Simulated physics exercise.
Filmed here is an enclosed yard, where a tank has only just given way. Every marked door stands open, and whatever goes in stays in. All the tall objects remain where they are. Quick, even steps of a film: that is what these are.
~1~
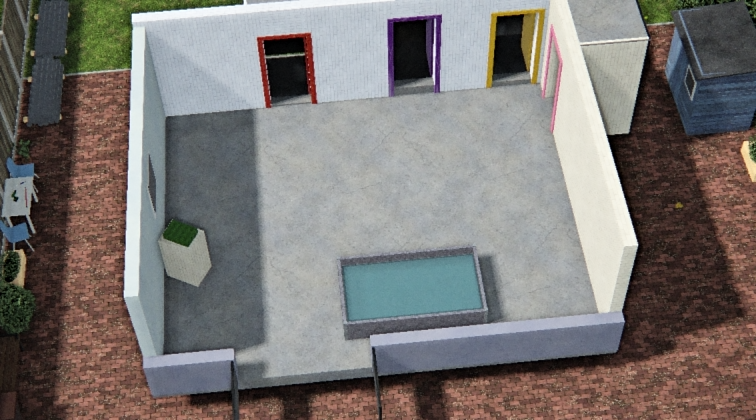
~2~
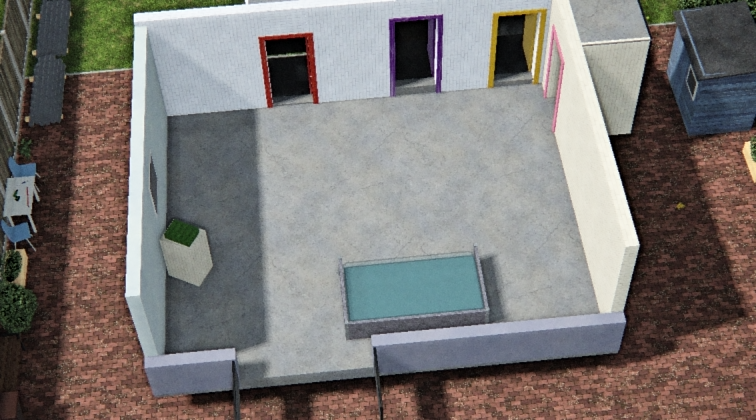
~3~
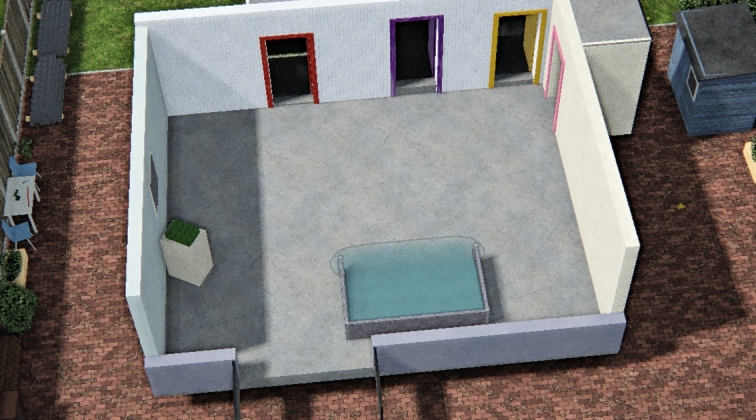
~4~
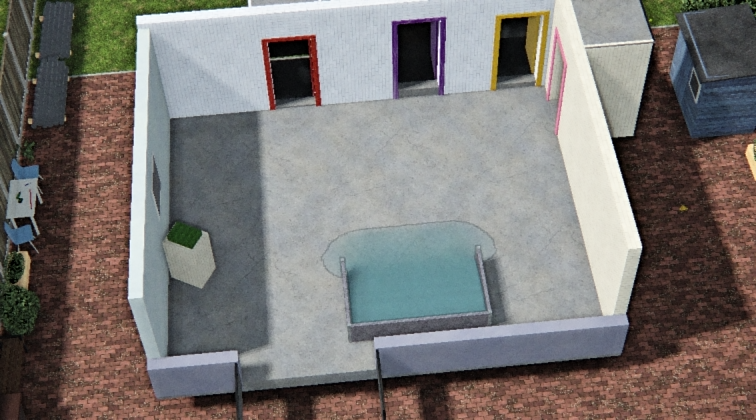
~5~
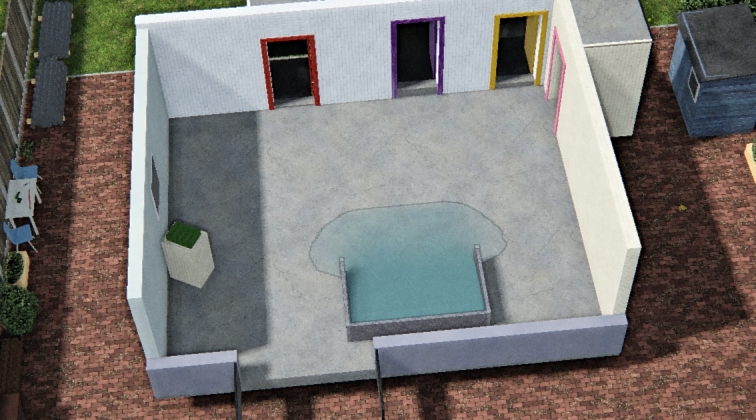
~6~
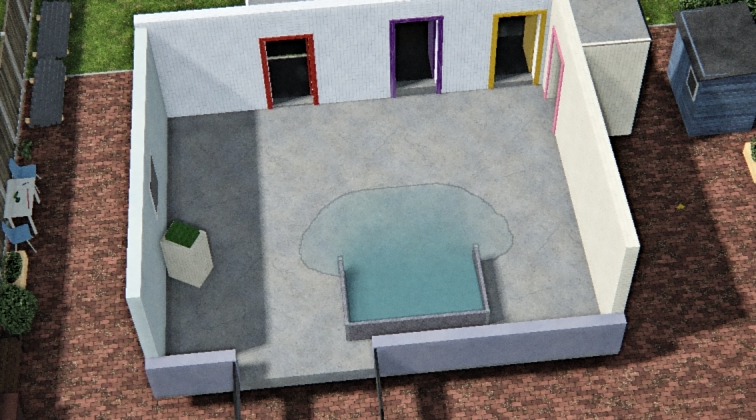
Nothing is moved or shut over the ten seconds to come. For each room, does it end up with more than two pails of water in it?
My prediction: Red door: Over the cap, pink door: Over the cap, purple door: Within the cap, yellow door: Within the cap.
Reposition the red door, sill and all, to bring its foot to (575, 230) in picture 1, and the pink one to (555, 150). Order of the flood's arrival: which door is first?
Answer: The door marked purple.
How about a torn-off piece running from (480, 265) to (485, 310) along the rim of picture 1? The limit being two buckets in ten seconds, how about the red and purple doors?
Lab note - red door stays short of it, purple door stays short of it.
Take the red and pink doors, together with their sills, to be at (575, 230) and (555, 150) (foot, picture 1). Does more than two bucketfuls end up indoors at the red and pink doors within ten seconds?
Red: Does not flood; pink: Does not flood.
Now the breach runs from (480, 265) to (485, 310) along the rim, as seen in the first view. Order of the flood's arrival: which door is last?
One in red.
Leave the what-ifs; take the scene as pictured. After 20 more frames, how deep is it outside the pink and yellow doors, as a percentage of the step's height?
Estimate, in order: 100 and 70 percent.
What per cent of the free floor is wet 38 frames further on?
It should be close to 55 %.
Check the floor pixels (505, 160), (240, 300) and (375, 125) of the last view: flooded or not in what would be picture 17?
In turn, the points end up soaked, high and dry and soaked.
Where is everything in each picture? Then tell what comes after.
The tank at (411, 286) is whole and still, in the first frame.
The front is at a hidden place, out from the gap on the tank's far side, in the second frame.
The front is at (479, 250), out from the gap on the tank's far side, in the third frame.
The front is at (485, 237), out from the gap on the tank's far side, in the fourth frame.
Water pours out on the tank's far side and has run to (483, 220), in the fifth frame.
Water pours out on the tank's far side and has run to (459, 192), in the sixth frame.
A moment on, water covers 30 % of the floor; the red door not reached, the pink door not reached, the purple door not reached, the yellow door not reached.
Next, water covers 45 % of the floor; the red door not reached, the pink door not reached, the purple door wet at the sill, nothing in, the yellow door not reached.
Then, water covers 55 % of the floor; the red door over two buckets in, the pink door wet at the sill, nothing in, the purple door wet at the sill, nothing in, the yellow door wet at the sill, nothing in.
Later, water covers 55 % of the floor; the red door over two buckets in, the pink door over two buckets in, the purple door wet at the sill, nothing in, the yellow door under two buckets in.
In the end, water covers 85 % of the floor; the red door over two buckets in, the pink door over two buckets in, the purple door wet at the sill, nothing in, the yellow door under two buckets in.
